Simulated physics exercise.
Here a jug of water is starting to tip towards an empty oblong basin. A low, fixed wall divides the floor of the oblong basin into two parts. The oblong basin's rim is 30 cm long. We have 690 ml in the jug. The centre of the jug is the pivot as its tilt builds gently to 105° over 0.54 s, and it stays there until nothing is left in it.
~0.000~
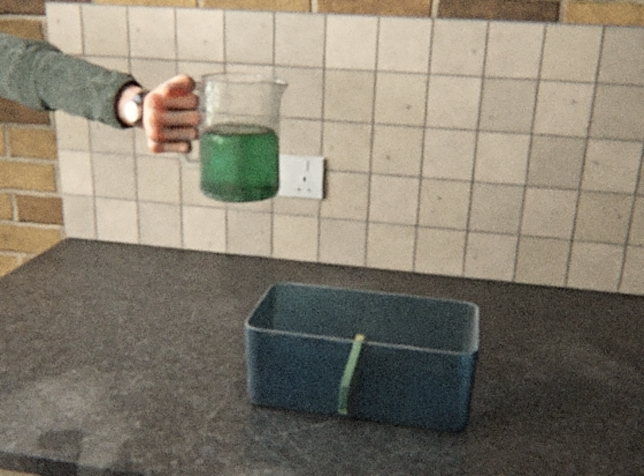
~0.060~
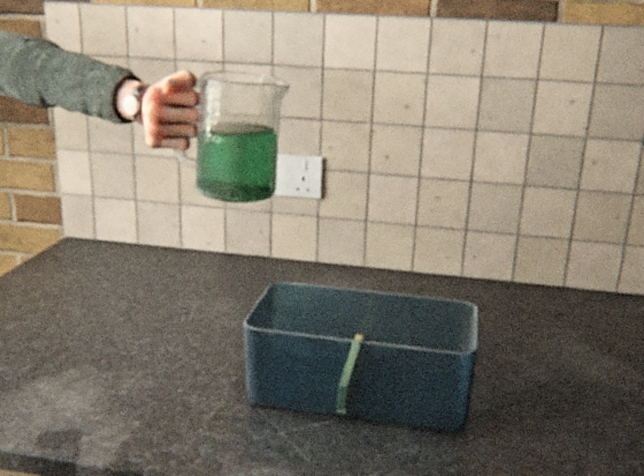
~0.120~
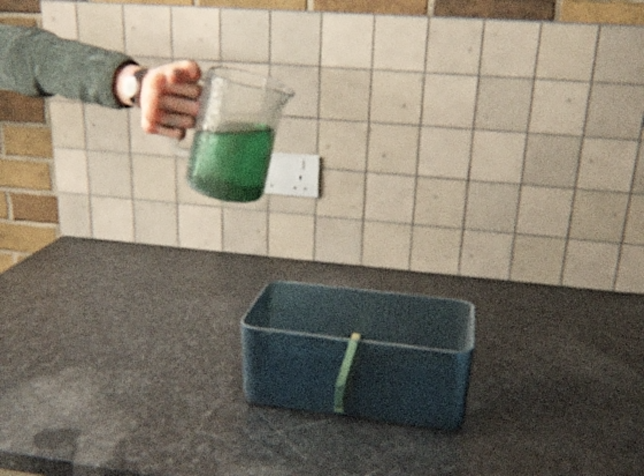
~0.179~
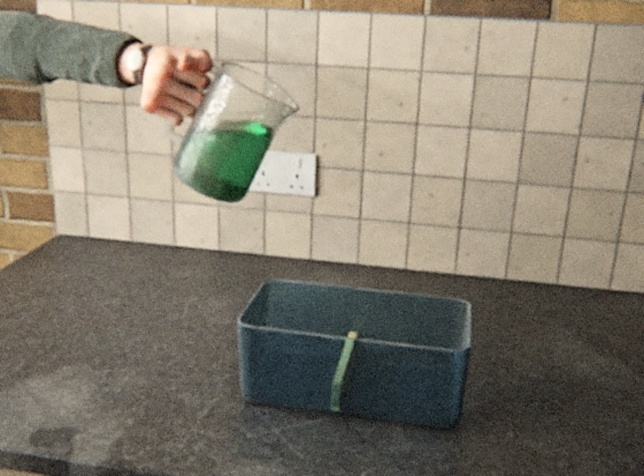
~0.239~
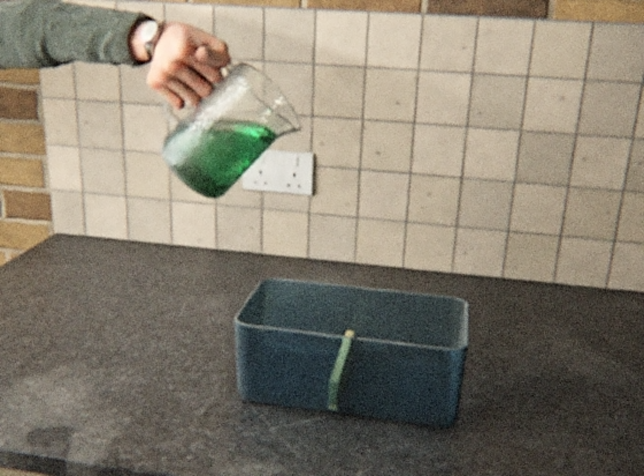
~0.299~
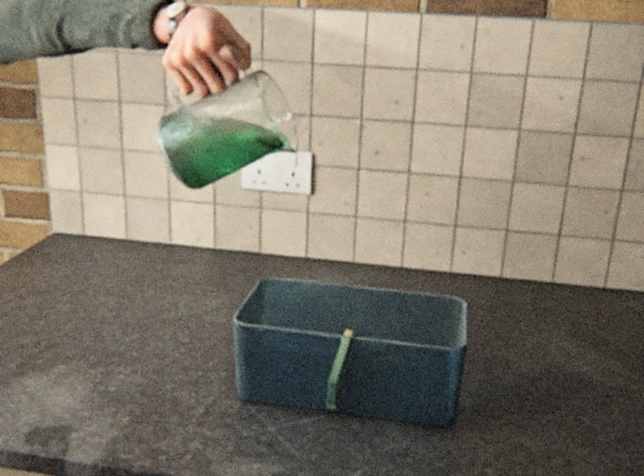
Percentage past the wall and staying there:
67 percent.
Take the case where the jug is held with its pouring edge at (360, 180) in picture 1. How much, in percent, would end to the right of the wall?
In that case roughly 85 per cent.
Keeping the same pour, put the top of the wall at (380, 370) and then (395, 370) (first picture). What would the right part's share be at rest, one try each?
First try about 20 %, second try about 10 %.
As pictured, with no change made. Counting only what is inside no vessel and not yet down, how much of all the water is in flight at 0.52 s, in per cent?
About 30 per cent.
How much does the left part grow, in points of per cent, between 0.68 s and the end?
Roughly 14 per cent.
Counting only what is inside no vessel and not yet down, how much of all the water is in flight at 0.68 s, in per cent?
Something like 36 per cent is in the air then.
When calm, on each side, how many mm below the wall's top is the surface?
Left about 32 mm, while the right is about 24 mm.
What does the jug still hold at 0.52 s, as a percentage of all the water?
Near 68 in a hundred.
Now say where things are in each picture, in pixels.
In the first picture, tilt 0°; pouring edge (288, 82); surface from (205, 127) to (277, 132); the oblong basin's rim runs from (260, 304) to (478, 329); the wall's top is at (353, 360).
In the second picture, tilt 3°; pouring edge (290, 85); surface from (204, 126) to (276, 130).
In the third picture, tilt 12°; pouring edge (294, 94); surface from (201, 129) to (274, 129).
In the fourth picture, tilt 26°; pouring edge (299, 109); surface from (190, 132) to (274, 130).
In the fifth picture, tilt 43°; pouring edge (301, 129); surface from (174, 132) to (277, 133).
In the sixth picture, tilt 61°; pouring edge (298, 152); surface from (167, 115) to (283, 140).
Then, 0.52 s in, the tilt is 105° and 69 per cent is still to pour, 1 is left of the wall and 0 right of it.
Then, 0.68 s in, the tilt is 105° and 27 per cent is still to pour, 14 is left of the wall and 23 right of it.
Then, 0.86 s in, the tilt is 105° and 10 per cent is still to pour, 14 is left of the wall and 58 right of it.
Then, 1.04 s in, the tilt is 105° and 2 per cent is still to pour, 22 is left of the wall and 65 right of it.
Finally, 28 per cent lies left of the wall, 67 right of it and 5 outside.
